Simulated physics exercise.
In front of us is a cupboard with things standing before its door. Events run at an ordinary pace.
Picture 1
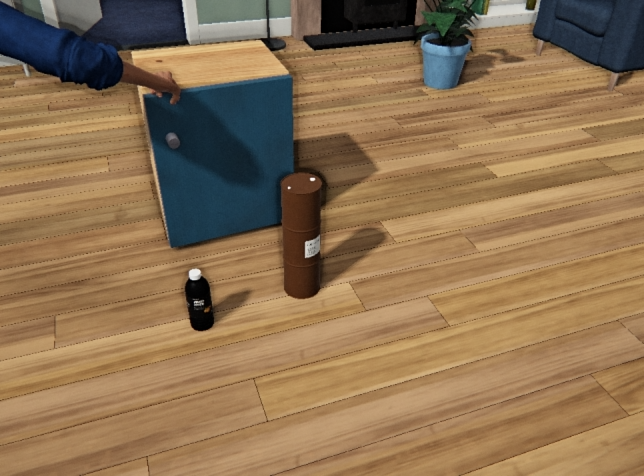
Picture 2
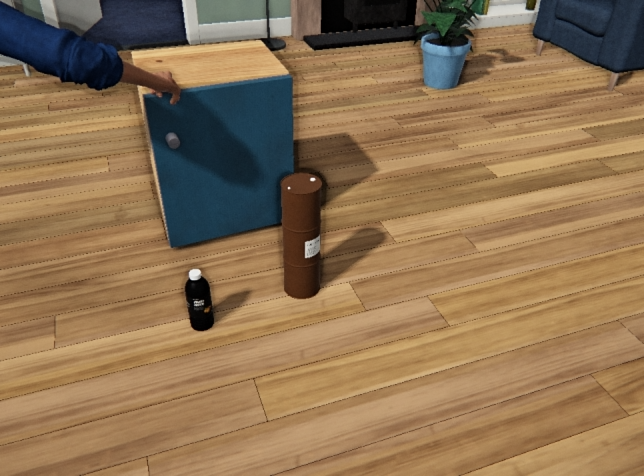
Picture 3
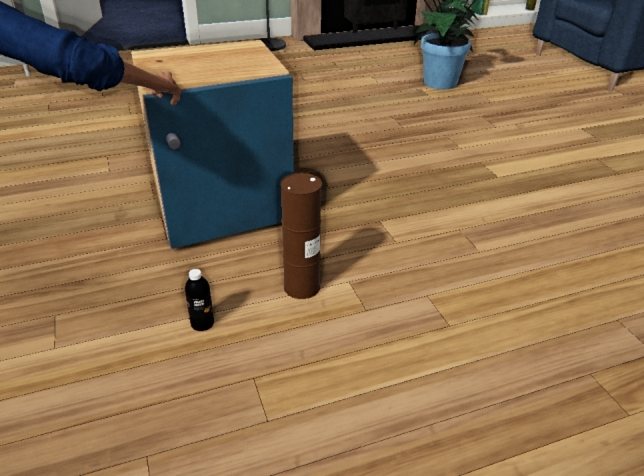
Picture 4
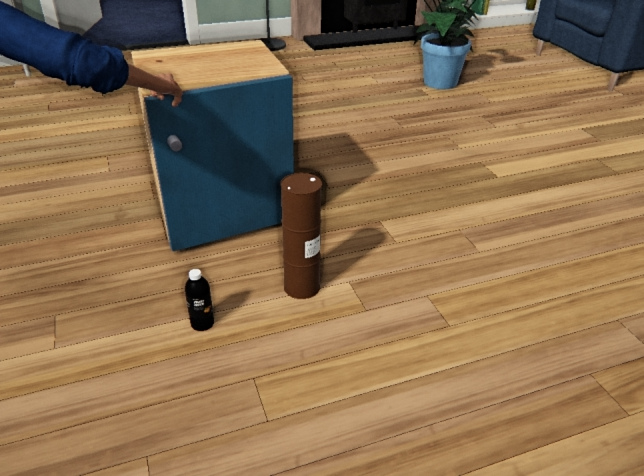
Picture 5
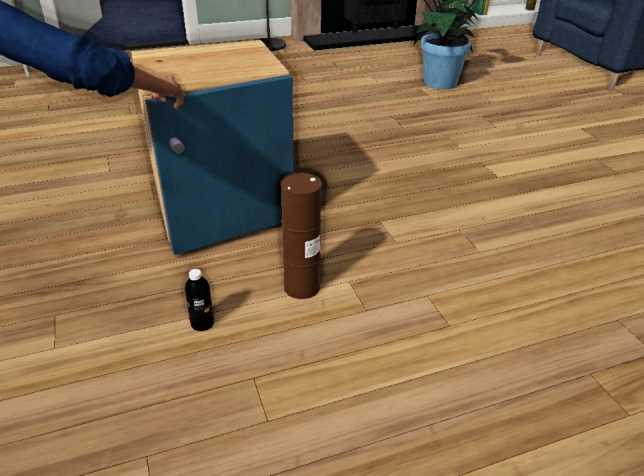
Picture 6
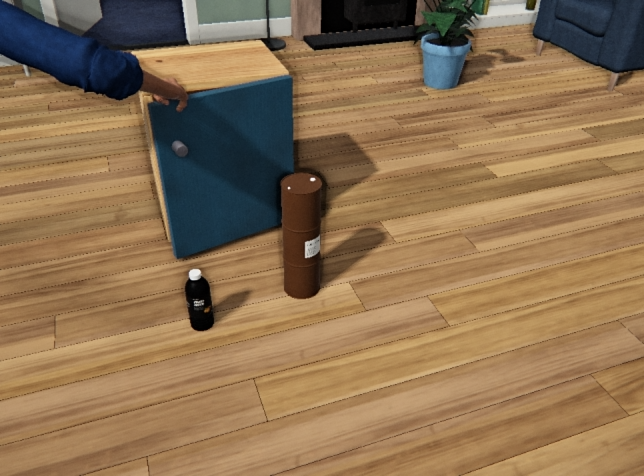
The blue door of a small wooden cupboard swings slightly open toward us, slowly at first and then a little more, as a blue-sleeved arm reaches in from the left with its hand at the door's top edge. On the wood-plank floor in front, a black bottle with a white cap and a taller brown canister to its right stay still. The steady, raised view also shows a potted plant and dark blue armchair behind.
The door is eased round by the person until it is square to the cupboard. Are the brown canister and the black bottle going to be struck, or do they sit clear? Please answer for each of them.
I'd say the brown canister will be struck, the black bottle sits clear.
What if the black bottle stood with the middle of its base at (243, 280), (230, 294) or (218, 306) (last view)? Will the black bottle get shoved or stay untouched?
So, one after another, it gets pushed, it gets pushed and it goes undisturbed.
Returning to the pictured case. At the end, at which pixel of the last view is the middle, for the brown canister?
Look close to (350, 236) and you'll find its middle.
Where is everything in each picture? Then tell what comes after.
The first picture shows door 4° open; brown canister (302, 239); black bottle (199, 299); door (230, 168).
The second picture shows door 4° open; black bottle (199, 299); door (230, 168).
The third picture shows door 5° open; brown canister (302, 239); door (230, 168).
The fourth picture shows door 7° open; black bottle (199, 299); door (231, 169).
The fifth picture shows door 9° open; brown canister (302, 239); door (232, 170).
The sixth picture shows door 13° open; brown canister (302, 239); black bottle (199, 299); door (234, 172).
Then, 1.78 s after the last picture, door 73° open; brown canister moved a little near (315, 239); black bottle at rest near (199, 299).
At rest, the brown canister gets shoved, near (350, 236); the black bottle stays untouched, near (199, 299).
